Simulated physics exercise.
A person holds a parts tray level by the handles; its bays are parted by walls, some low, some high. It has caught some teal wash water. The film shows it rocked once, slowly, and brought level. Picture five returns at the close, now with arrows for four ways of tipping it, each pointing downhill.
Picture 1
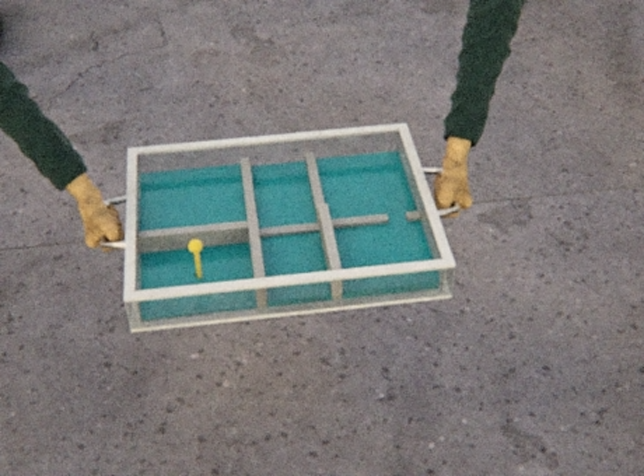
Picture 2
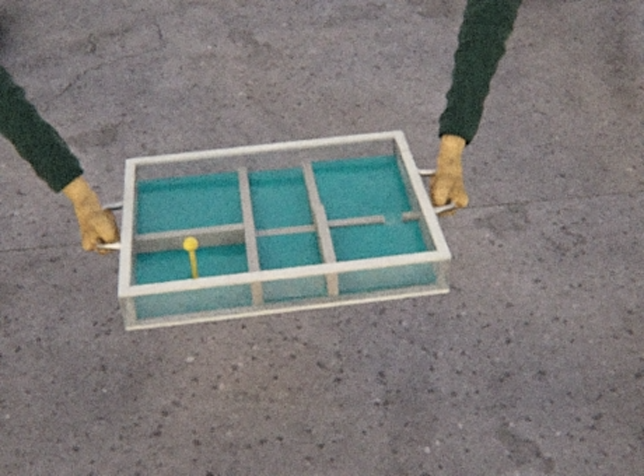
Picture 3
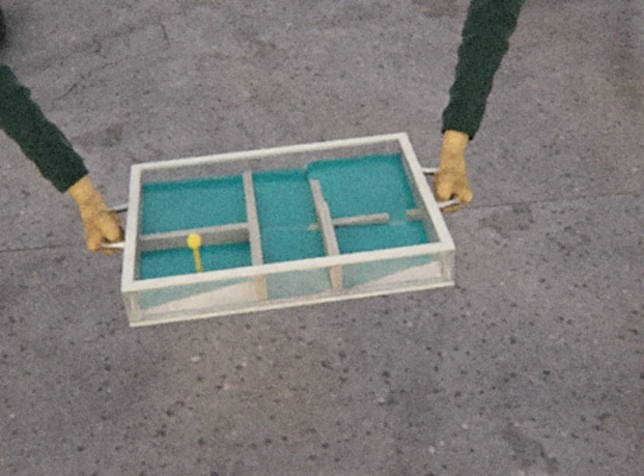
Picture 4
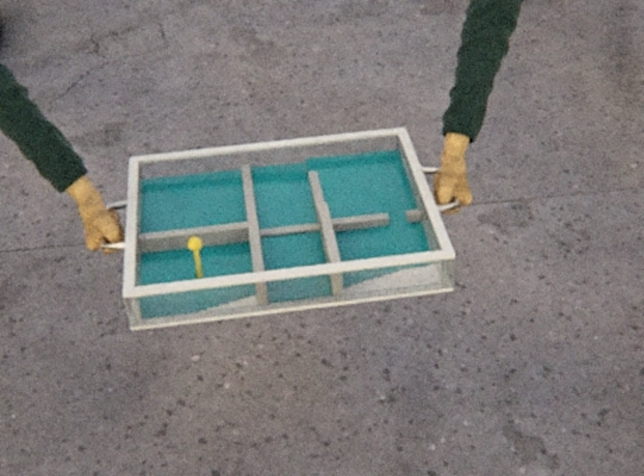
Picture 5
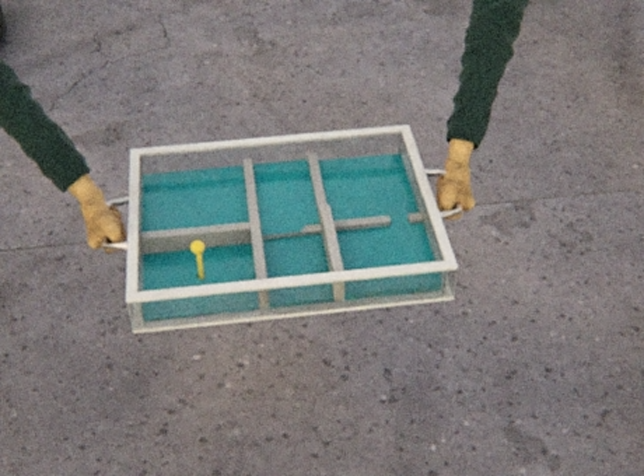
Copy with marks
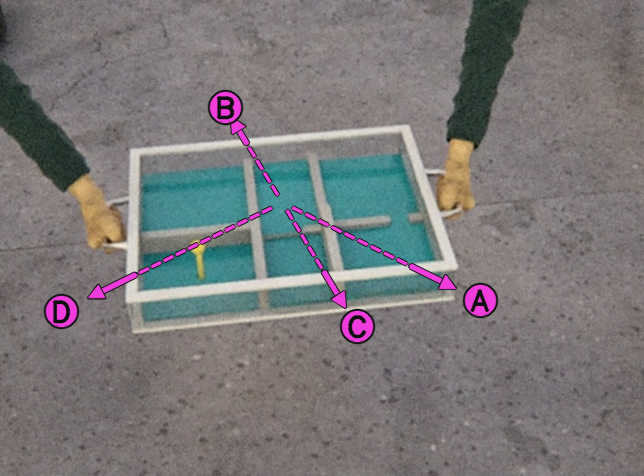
A pale-framed, clear-sided tray divided into bays and holding teal liquid is held by its side handles above a speckled grey floor, seen from above at an angle. Two hands in tan gloves, with dark green sleeves, grip it left and right, and a yellow round-topped peg stands in the front left bay. The hands rock the tray gently backward and level again, the liquid shifting toward the back and over inner walls, then settling forward.
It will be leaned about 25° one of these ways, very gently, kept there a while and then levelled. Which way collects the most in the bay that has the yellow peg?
It is D.
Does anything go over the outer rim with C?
Yes.
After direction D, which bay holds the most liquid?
It is the front left one.
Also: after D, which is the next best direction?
C.
On the marked copy, A ends at (450, 285); B ends at (233, 122); C ends at (342, 303); D ends at (93, 295).
For direction A, about 8 % of the liquid ends in the peg's bay; about 43 % goes over the rim.
For direction B, about 8 % of the liquid ends in the peg's bay; about 40 % goes over the rim.
For direction C, about 18 % of the liquid ends in the peg's bay; about 24 % goes over the rim.
For direction D, about 26 % of the liquid ends in the peg's bay; about 32 % goes over the rim.
